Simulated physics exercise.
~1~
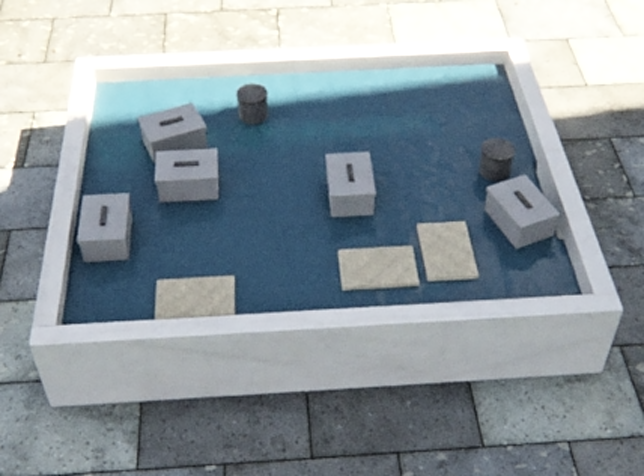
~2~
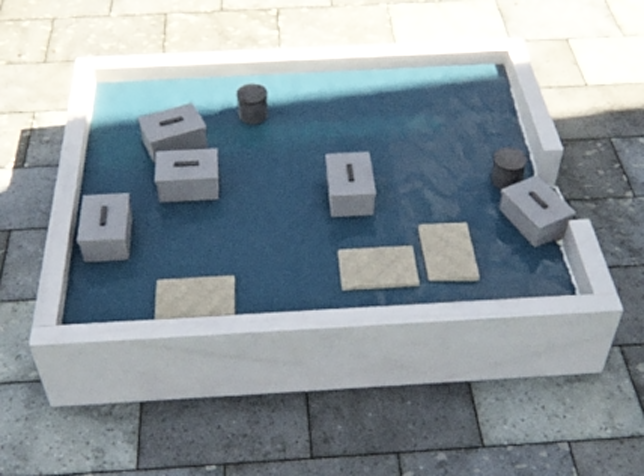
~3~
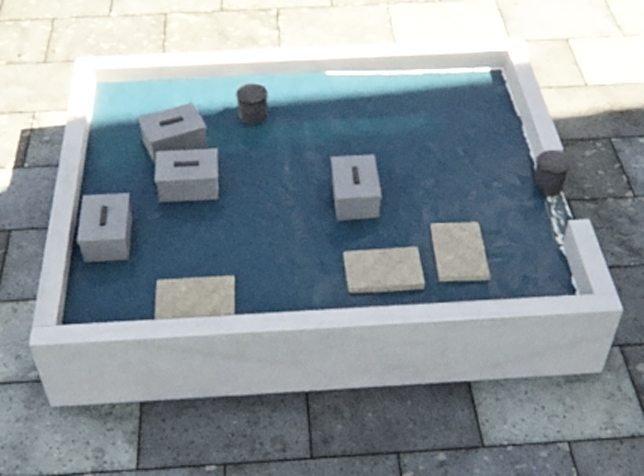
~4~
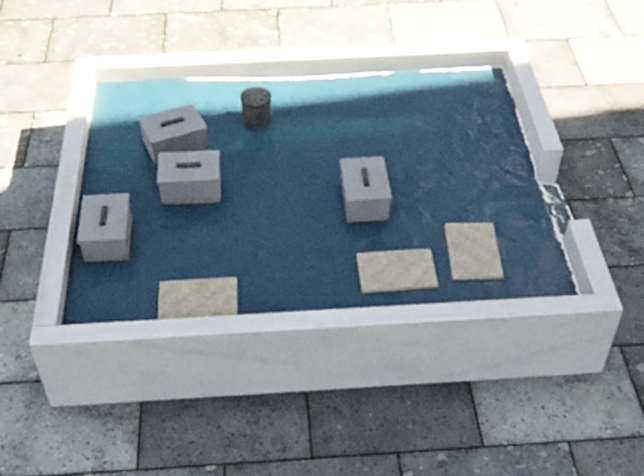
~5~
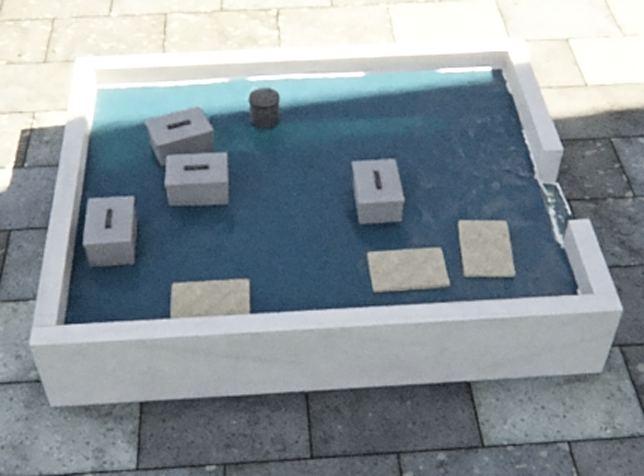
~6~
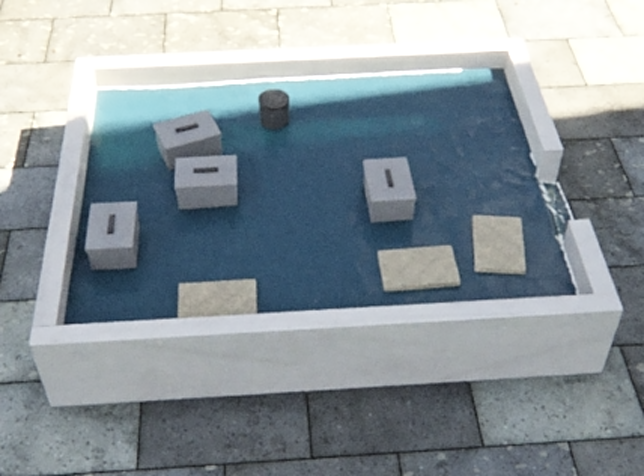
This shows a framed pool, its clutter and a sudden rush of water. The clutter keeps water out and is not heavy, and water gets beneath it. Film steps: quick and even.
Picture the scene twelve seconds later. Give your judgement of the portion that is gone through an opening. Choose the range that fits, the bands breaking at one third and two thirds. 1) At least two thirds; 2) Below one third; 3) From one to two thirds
3, from one to two thirds.
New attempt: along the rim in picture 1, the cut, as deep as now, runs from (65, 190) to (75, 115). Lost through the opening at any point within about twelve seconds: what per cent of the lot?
My guess is close to 40 percent.
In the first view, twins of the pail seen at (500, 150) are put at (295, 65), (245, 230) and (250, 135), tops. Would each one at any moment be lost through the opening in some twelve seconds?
In order, the first is never leaving, the second never leaving, the third never leaving.
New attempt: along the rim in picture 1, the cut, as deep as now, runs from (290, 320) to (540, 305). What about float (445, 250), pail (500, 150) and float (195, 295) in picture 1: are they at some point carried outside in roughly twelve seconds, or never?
Lab log - 1: Escaped; 2: Escaped; 3: Escaped.
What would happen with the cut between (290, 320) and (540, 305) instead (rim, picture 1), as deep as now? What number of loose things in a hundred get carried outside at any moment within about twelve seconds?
Some 70 per cent of the things, roughly.
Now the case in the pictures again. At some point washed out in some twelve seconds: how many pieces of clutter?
It totals 5.
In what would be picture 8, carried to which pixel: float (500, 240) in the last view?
Estimated position: Roughly (528, 234).
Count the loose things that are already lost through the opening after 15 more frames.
4 in all.
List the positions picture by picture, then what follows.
In the first picture, a float at (447, 249) floats; a float at (378, 266) floats; 0 of 10 have shifted.
In the second picture, a float at (448, 250) floats; a float at (378, 266) floats; 2 of 10 have shifted.
In the third picture, a float at (460, 249) floats, close to its start; a float at (384, 267), afloat, close to its start; 3 of 10 have shifted.
In the fourth picture, a float at (474, 249) floats, close to its start; a float at (397, 269) floats, close to its start; 5 of 10 have shifted.
In the fifth picture, a float at (486, 247) floats, close to its start; a float at (408, 268), afloat, close to its start; 8 of 10 have shifted.
In the sixth picture, a float at (499, 242) floats, a stride from its start; a float at (419, 266) floats, close to its start; 9 of 10 have shifted.
A moment on, 2 of 10 are out; 8 afloat.
Next, 3 of 10 are out; 7 afloat.
Later, 4 of 10 are out; 6 afloat.
In the end, 5 of 10 are out; 5 afloat.
